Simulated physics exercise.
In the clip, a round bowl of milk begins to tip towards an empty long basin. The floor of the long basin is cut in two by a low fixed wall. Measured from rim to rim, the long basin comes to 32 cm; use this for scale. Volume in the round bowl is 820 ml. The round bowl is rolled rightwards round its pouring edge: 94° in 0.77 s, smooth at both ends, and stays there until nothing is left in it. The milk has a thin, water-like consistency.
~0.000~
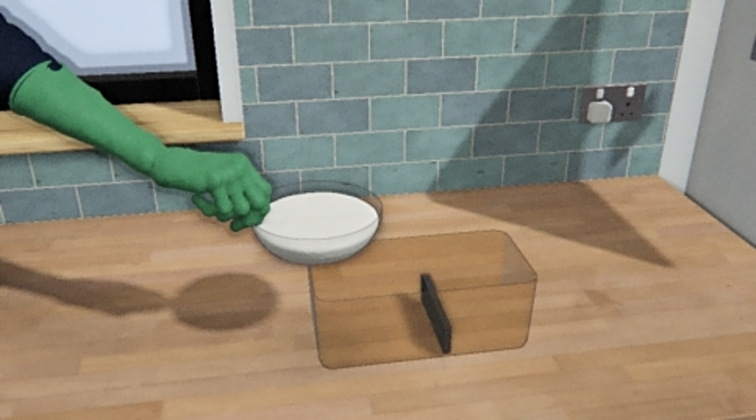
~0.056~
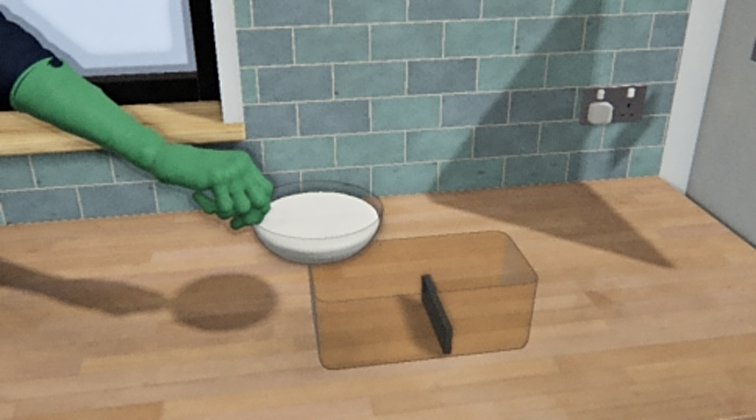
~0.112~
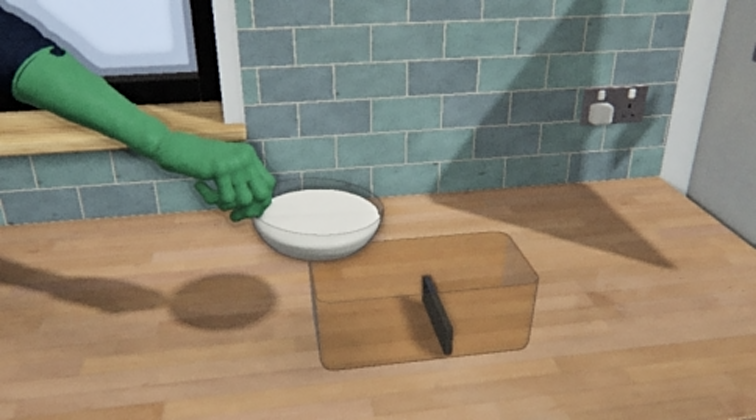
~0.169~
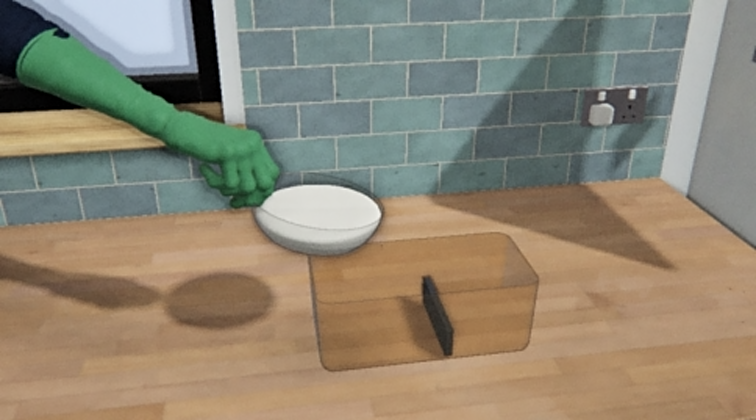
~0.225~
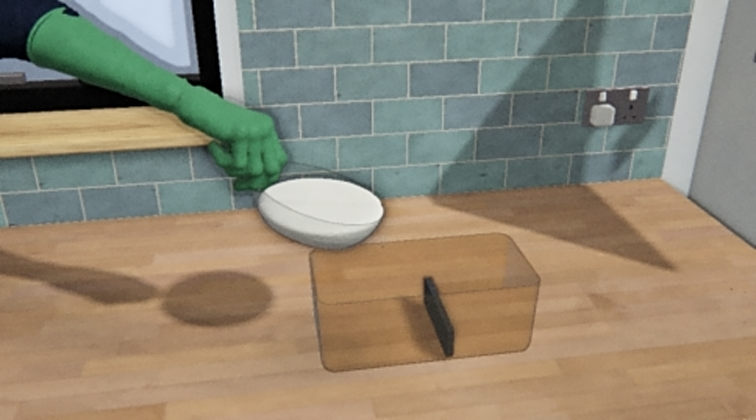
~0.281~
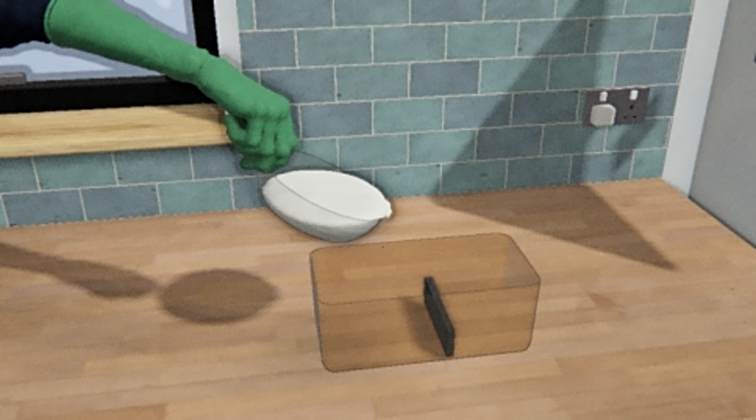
A green-gloved hand held a round bowl of milk on a wooden counter, then tilted it rightwards towards an empty clear basin until a little milk crept over the bowl's right edge.
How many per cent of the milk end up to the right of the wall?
About 67 per cent.
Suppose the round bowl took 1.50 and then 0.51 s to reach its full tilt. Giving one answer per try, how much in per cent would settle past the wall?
In order, 70 and 65 per cent.
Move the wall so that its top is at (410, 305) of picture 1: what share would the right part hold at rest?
80 per cent.
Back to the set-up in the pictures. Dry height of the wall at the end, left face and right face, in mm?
I'd say some 38 mm on the left and some 16 mm on the right.
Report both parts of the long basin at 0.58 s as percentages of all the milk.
Around 7 percent on the left and 16 on the right.
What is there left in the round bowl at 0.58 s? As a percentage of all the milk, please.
Around 18 in a hundred.
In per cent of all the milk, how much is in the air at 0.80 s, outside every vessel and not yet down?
About 10 % of the total.
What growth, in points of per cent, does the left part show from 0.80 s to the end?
Roughly 16 in a hundred.
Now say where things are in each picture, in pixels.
The first frame shows tilt 0°; pouring edge (381, 204); surface from (253, 222) to (377, 212); the long basin's rim runs from (311, 274) to (521, 255); the wall's top is at (436, 301).
The second frame shows tilt 1°; pouring edge (381, 205); surface from (254, 221) to (377, 212).
The third frame shows tilt 5°; pouring edge (382, 206); surface from (254, 217) to (379, 210).
The fourth frame shows tilt 11°; pouring edge (382, 207); surface from (255, 210) to (380, 206).
The fifth frame shows tilt 18°; pouring edge (383, 208); surface from (257, 200) to (382, 201).
The sixth frame shows tilt 28°; pouring edge (383, 208); surface from (262, 189) to (373, 197); 5 per cent is over the edge.
Then, 0.58 s in, the tilt is 80° and 19 per cent is still to pour, 7 is left of the wall and 16 right of it.
Then, 0.80 s in, the tilt is 94° and 0 per cent is still to pour, 15 is left of the wall and 74 right of it.
Then, 1.02 s in, the tilt is 94° and 0 per cent is still to pour, 28 is left of the wall and 69 right of it.
Then, 1.27 s in, the tilt is 94° and 0 per cent is still to pour, 30 is left of the wall and 68 right of it.
Finally, 30 per cent lies left of the wall, 67 right of it and 2 outside.
